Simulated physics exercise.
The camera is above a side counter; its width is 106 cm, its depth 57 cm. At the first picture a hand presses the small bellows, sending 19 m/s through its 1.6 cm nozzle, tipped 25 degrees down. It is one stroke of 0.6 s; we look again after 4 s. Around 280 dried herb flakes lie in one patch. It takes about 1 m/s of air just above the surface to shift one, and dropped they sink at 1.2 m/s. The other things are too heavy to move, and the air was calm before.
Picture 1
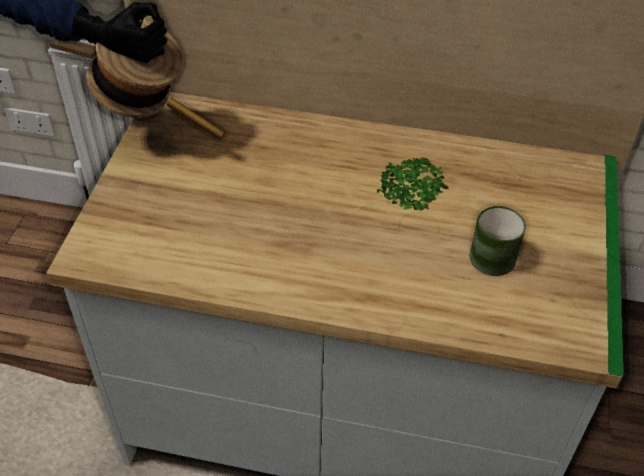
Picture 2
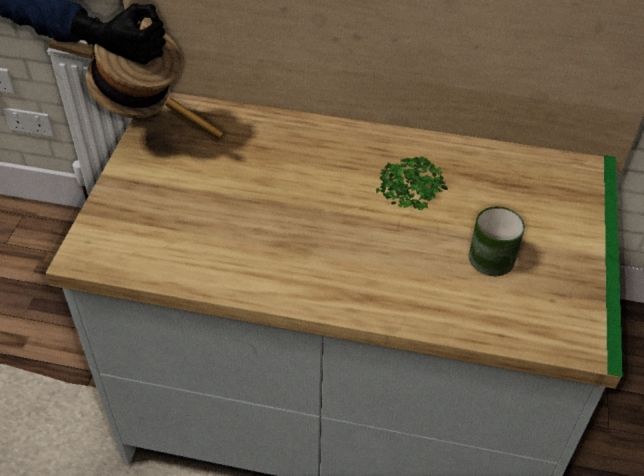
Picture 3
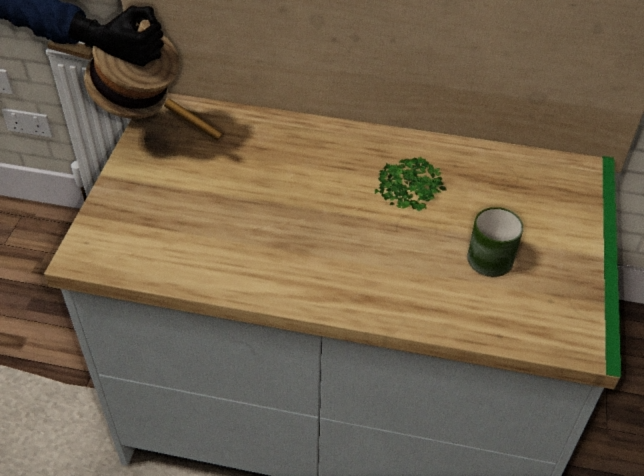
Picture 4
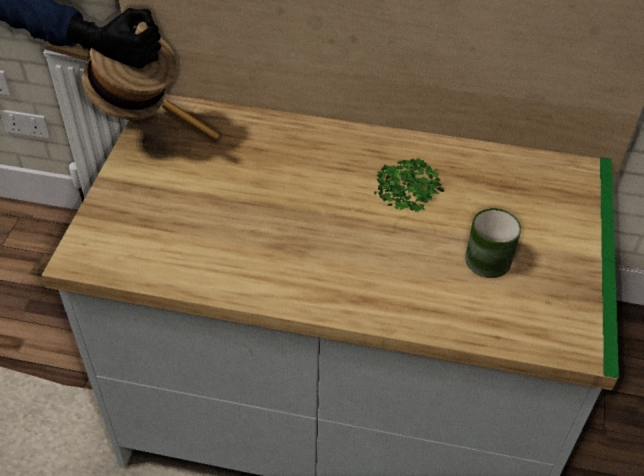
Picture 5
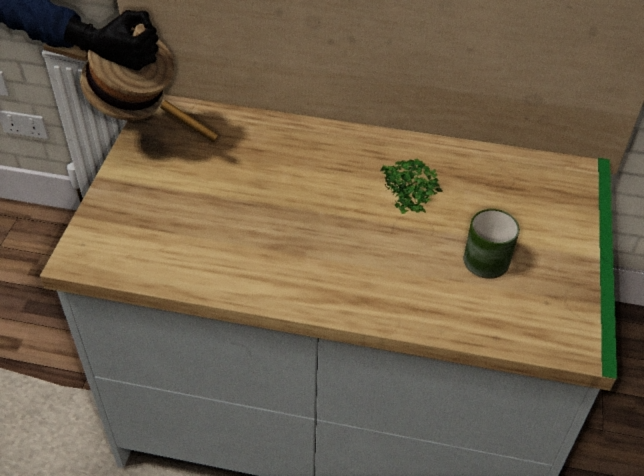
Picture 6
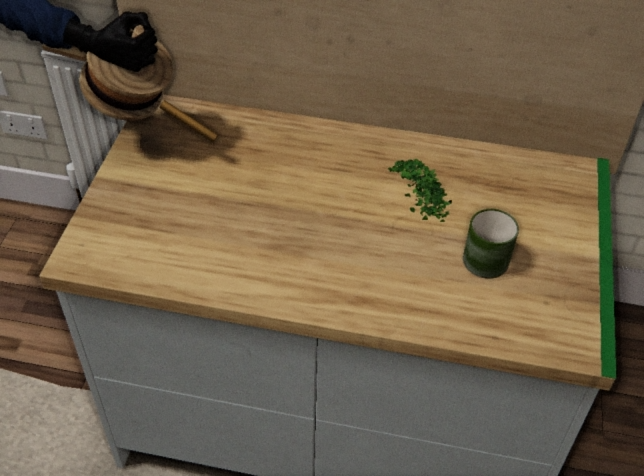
In the video, a gloved hand holds a small wooden bellows over the left corner of a wooden counter, and a patch of green flakes lies still before its left side shifts rightward toward a green mug.
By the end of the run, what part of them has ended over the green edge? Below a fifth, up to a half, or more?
By then above half are over the green edge.
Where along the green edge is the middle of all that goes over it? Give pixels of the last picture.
At about (611, 220).
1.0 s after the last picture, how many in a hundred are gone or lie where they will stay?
Near 100 %.
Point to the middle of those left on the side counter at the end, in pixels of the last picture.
At about (591, 185).
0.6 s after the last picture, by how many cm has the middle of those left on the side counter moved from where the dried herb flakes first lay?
About 35 cm.
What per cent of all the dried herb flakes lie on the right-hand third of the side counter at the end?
Near 20 %.
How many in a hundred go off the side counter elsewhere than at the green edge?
About 0 %.
Then, 0.6 s after the last picture the count stands so, 73 % are over the green edge; the middle of those left on the top is near (574, 183).
Then, 1.0 s after the last picture the count stands so, 75 % are over the green edge; the middle of those left on the top is near (591, 185).
Then, 2.0 s after the last picture the count stands so, 75 % are over the green edge; the middle of those left on the top is near (591, 185).
Then, 3.8 s after the last picture, at the end, 75 % are over the green edge; the middle of those left on the top is near (591, 185).
